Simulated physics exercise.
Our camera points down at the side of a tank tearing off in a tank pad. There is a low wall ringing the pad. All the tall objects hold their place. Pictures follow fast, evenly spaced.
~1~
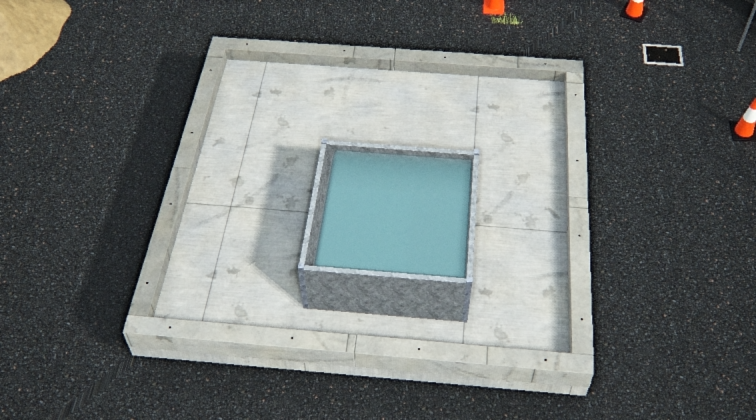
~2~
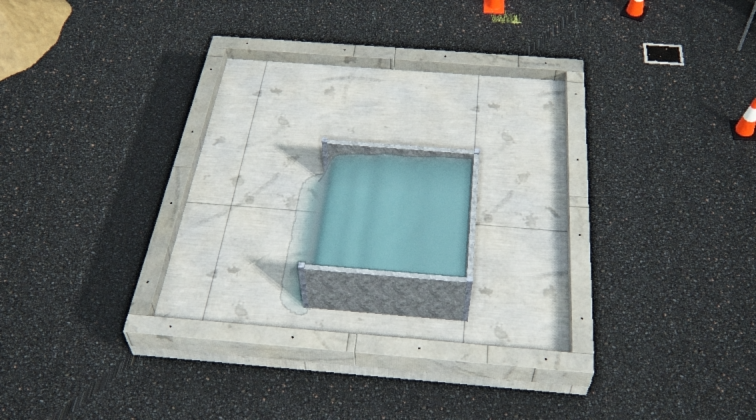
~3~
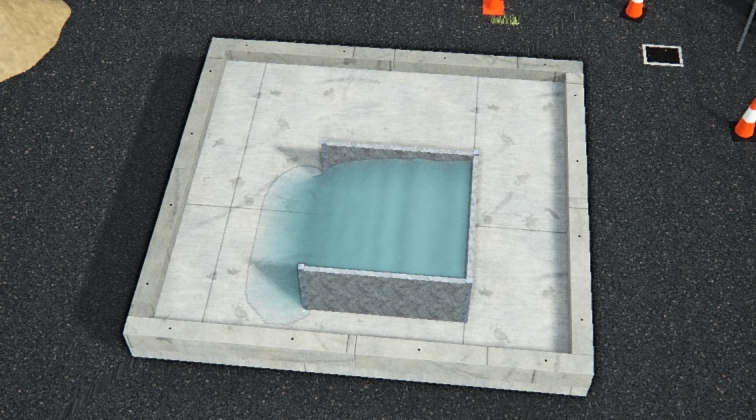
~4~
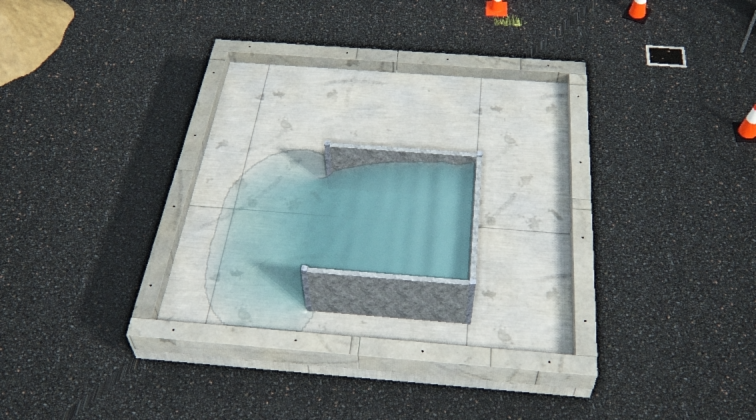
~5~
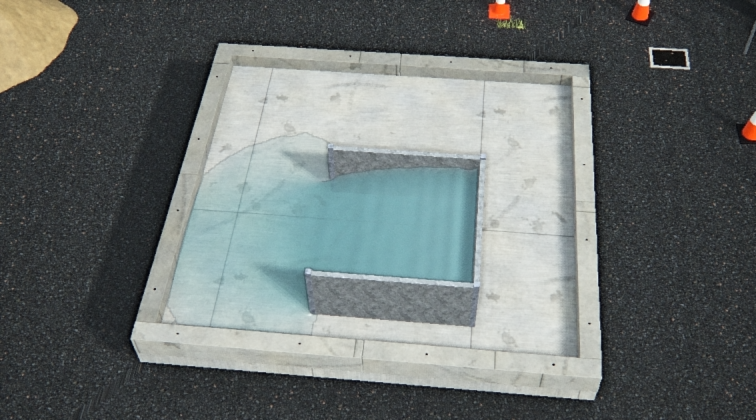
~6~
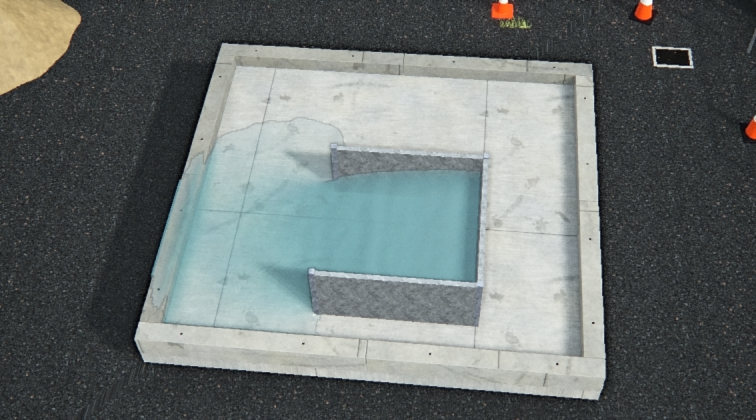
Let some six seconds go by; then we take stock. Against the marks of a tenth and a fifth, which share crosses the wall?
I'd say the loss is bigger than a fifth, really.
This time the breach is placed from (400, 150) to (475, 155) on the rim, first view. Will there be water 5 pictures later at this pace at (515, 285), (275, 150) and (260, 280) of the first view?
Spared, spared, spared.
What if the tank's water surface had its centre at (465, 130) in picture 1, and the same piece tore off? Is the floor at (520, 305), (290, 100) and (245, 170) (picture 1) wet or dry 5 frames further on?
Note: Point 1 untouched; point 2 waterlogged; point 3 waterlogged.
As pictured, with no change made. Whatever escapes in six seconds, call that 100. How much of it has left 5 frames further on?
Estimated share: Close to 20 %.
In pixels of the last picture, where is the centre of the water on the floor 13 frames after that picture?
I'd say around (290, 223).
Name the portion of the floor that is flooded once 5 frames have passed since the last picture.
35 %.
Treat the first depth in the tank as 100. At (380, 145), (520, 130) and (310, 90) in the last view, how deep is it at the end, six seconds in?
Estimate: 6, 12, 16 %.
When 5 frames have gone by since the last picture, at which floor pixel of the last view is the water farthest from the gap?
Near (237, 69).
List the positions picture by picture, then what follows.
In the first picture, the open tank at (393, 212) is whole and still.
In the second picture, the front is at a hidden place, out from the gap at (319, 230).
In the third picture, the front is at (304, 171), out from the gap at (319, 233).
In the fourth picture, the front is at (287, 157), out from the gap at (322, 236).
In the fifth picture, water pours out at (326, 240) and has run to (202, 183).
In the sixth picture, the front is at (216, 145), out from the gap at (329, 240).
A moment on, water covers 30 % of the floor; the low wall has let 1 % over.
Next, water covers 35 % of the floor; the low wall has let 6 % over.
Then, water covers 45 % of the floor; the low wall has let 22 % over.
Later, water covers 70 % of the floor; the low wall has let 26 % over.
In the end, water covers 80 % of the floor; the low wall has let 26 % over.
